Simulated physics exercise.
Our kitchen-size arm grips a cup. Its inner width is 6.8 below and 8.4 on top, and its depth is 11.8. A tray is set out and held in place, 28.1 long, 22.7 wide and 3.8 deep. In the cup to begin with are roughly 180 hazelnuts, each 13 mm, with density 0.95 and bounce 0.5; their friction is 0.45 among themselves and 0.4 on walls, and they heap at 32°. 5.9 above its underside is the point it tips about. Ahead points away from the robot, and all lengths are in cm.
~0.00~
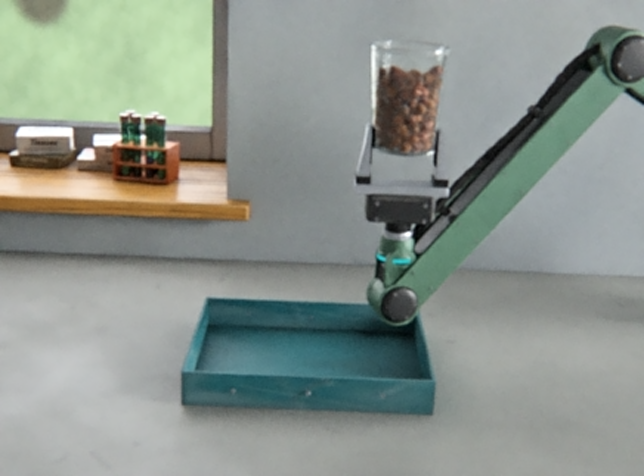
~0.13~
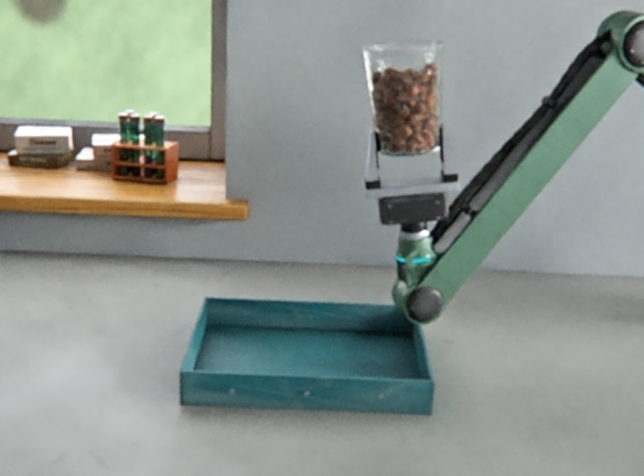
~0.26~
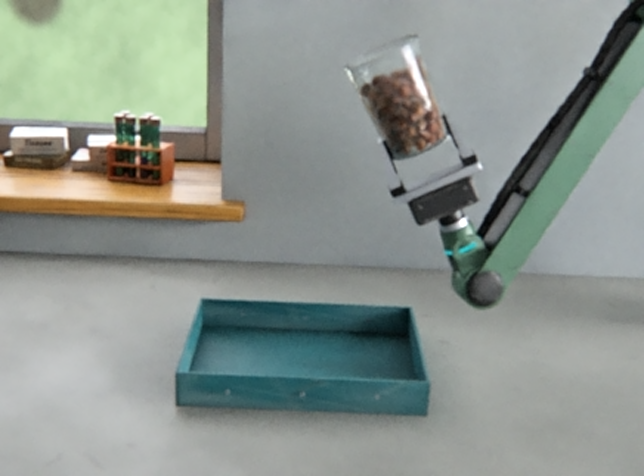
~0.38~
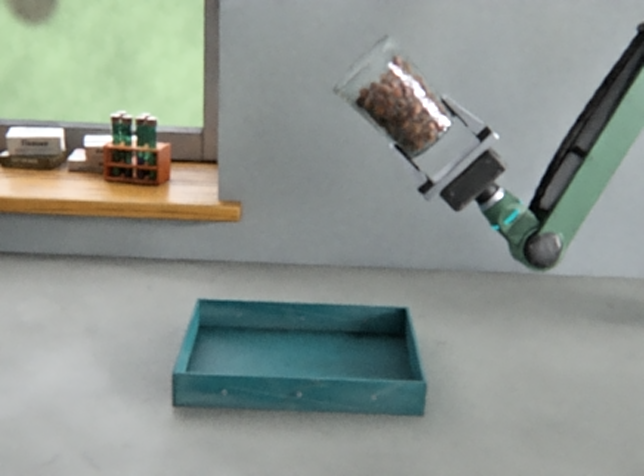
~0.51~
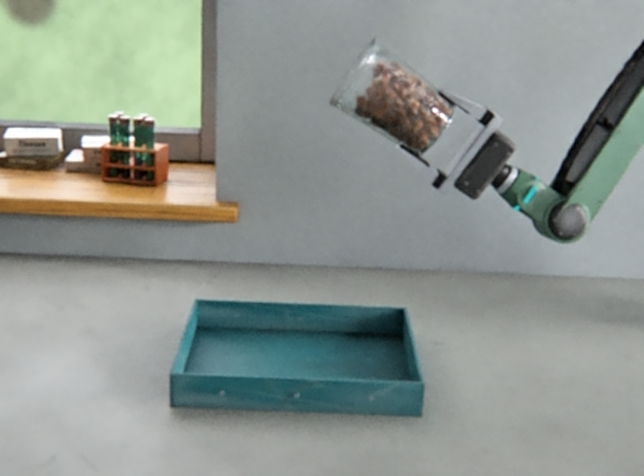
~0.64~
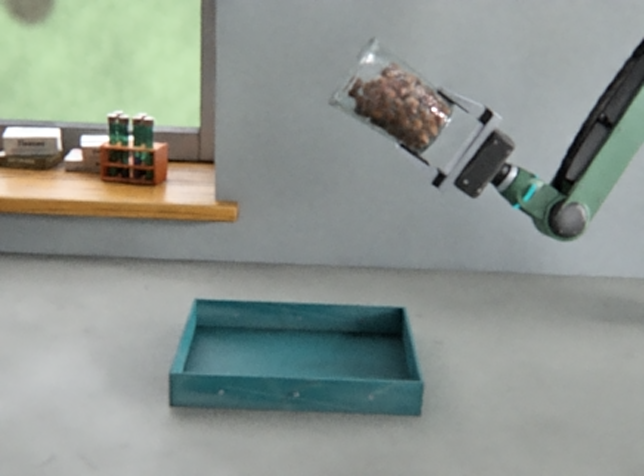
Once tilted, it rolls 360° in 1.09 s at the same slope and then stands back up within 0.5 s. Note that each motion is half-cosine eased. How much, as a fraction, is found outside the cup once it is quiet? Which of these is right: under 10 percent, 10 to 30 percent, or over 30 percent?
The right one is under 10 percent.
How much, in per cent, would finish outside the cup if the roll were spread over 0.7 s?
It would then come to about 0 per cent.
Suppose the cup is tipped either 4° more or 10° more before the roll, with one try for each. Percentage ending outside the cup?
You'd get close to 0 per cent, then close to 5 per cent.
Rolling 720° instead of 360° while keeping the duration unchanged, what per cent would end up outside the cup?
0 %.
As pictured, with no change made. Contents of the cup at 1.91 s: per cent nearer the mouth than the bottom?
Close to 45 per cent is in the half by the mouth.
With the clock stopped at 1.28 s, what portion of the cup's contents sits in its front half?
Roughly 55 per cent.
By 1.28 s, tipped 58°, highest piece 38 above the table; 180 in the cup.
By 1.91 s, tipped 41°, highest piece 37 above the table; 177 in the cup, 3 in flight or on a rim.
By 2.43 s, upright, highest piece 39 above the table; 177 in the cup, 2 in the tray, 1 on the table or floor.
By 3.13 s, upright, highest piece 39 above the table; 177 in the cup, 2 in the tray, 1 on the table or floor.
Final count, 177 in the cup, 2 in the tray, 1 on the table or floor. That is 2 % outside the cup.
